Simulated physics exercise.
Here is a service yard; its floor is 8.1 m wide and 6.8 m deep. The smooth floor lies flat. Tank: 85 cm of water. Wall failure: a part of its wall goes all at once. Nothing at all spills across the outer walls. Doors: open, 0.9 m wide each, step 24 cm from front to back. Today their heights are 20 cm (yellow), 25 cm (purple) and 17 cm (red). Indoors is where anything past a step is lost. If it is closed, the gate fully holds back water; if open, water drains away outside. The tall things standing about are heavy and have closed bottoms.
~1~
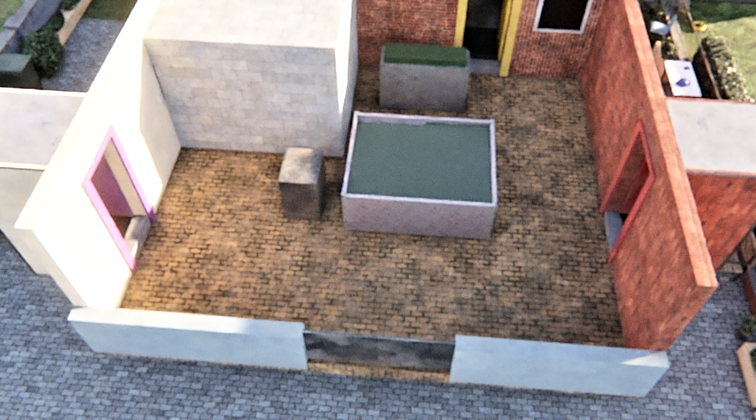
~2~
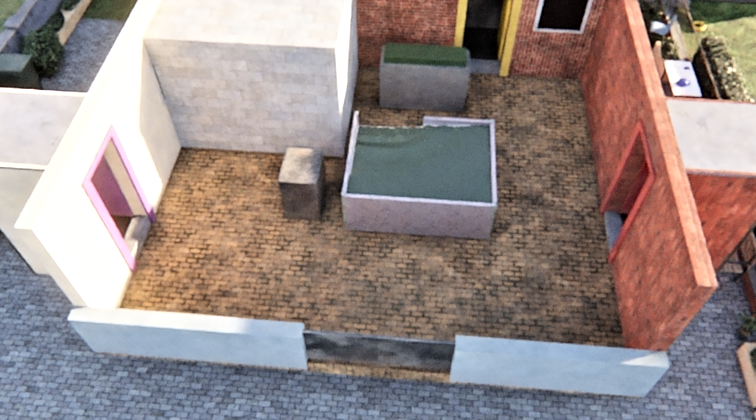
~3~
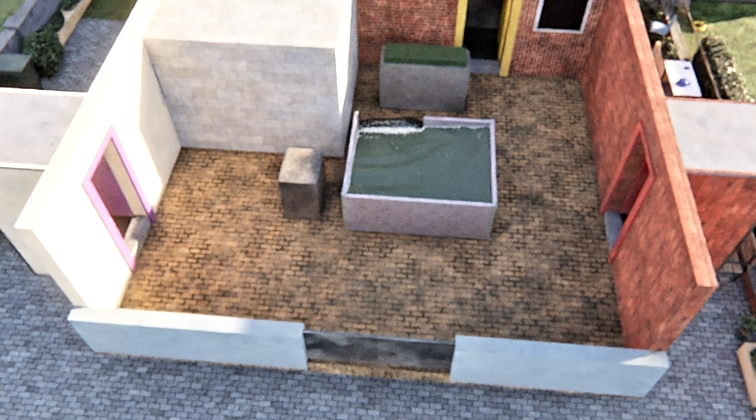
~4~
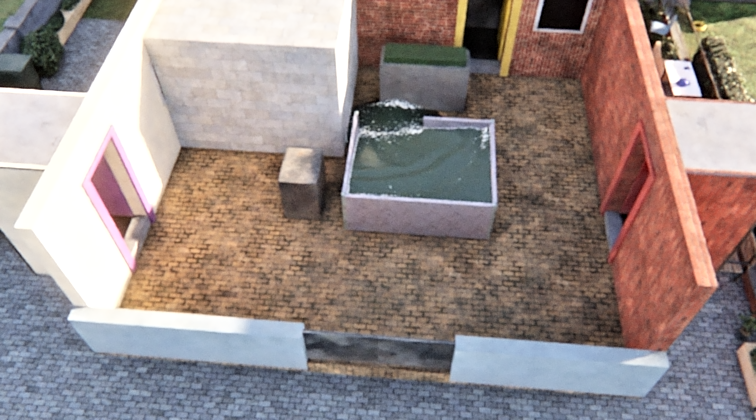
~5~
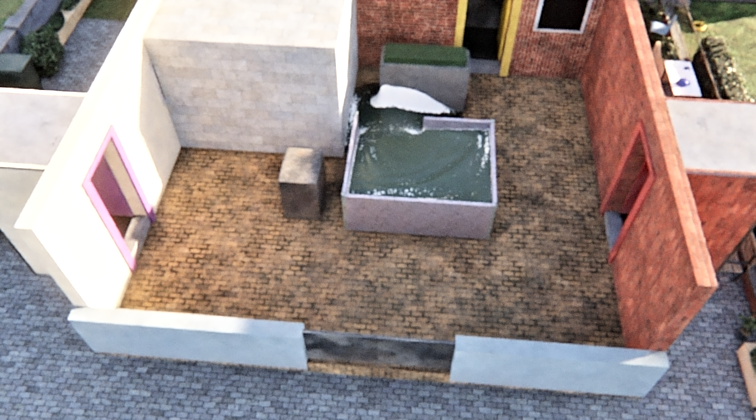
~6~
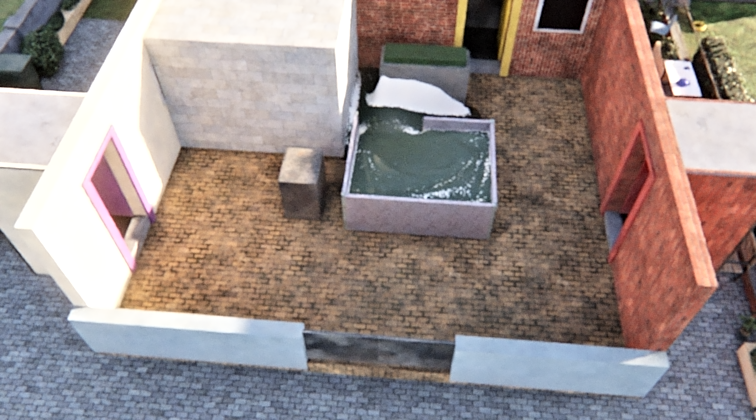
Water sits still in a raised rectangular tank in a walled, brick-paved yard until part of the tank's far wall gives way on the left. It pours through the gap, churning white, and spreads across the paving behind, foaming against the green-topped block while ripples and foam cross the tank.
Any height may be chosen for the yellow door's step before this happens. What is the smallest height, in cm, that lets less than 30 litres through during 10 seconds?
About 11.5 cm.
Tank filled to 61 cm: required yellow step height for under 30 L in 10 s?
It would take a step of about 7.5 cm.
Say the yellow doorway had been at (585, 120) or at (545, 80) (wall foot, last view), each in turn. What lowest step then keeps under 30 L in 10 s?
First place around 26 cm, second around 24 cm.
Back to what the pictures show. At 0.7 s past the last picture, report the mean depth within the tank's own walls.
Around 57 cm deep on average.
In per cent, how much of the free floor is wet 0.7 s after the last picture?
Approximately 15 %.
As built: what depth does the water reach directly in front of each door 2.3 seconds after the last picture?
In cm - yellow: 17, purple: 0, red: 8.
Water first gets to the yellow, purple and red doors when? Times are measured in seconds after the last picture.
Yellow 0.9 s / purple 8.5 s / red 1.8 s.
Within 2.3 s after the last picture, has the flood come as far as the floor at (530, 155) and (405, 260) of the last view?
Awash, untouched.
Then, 0.7 s after the last picture water covers 15 % of the floor, deepest (69 cm) near (358, 71); it has not reached the yellow door.
Then, 2.3 s after the last picture water covers 35 % of the floor, deepest (49 cm) near (574, 82); 17 cm at the yellow door, 0 litres in over its 20 cm step.
Then, 9.3 s after the last picture water covers 95 % of the floor, deepest (18 cm) near (607, 300); 12 cm at the yellow door, 0 litres in over its 20 cm step.
At the yellow door as built, the water peaked near 17 cm, 3.1 s after the last picture.
With a step of 10.5 cm, 47 litres would have come in within the 10 s; with 14.5 cm, 8 litres. So under 30 litres takes about 11.5 cm.
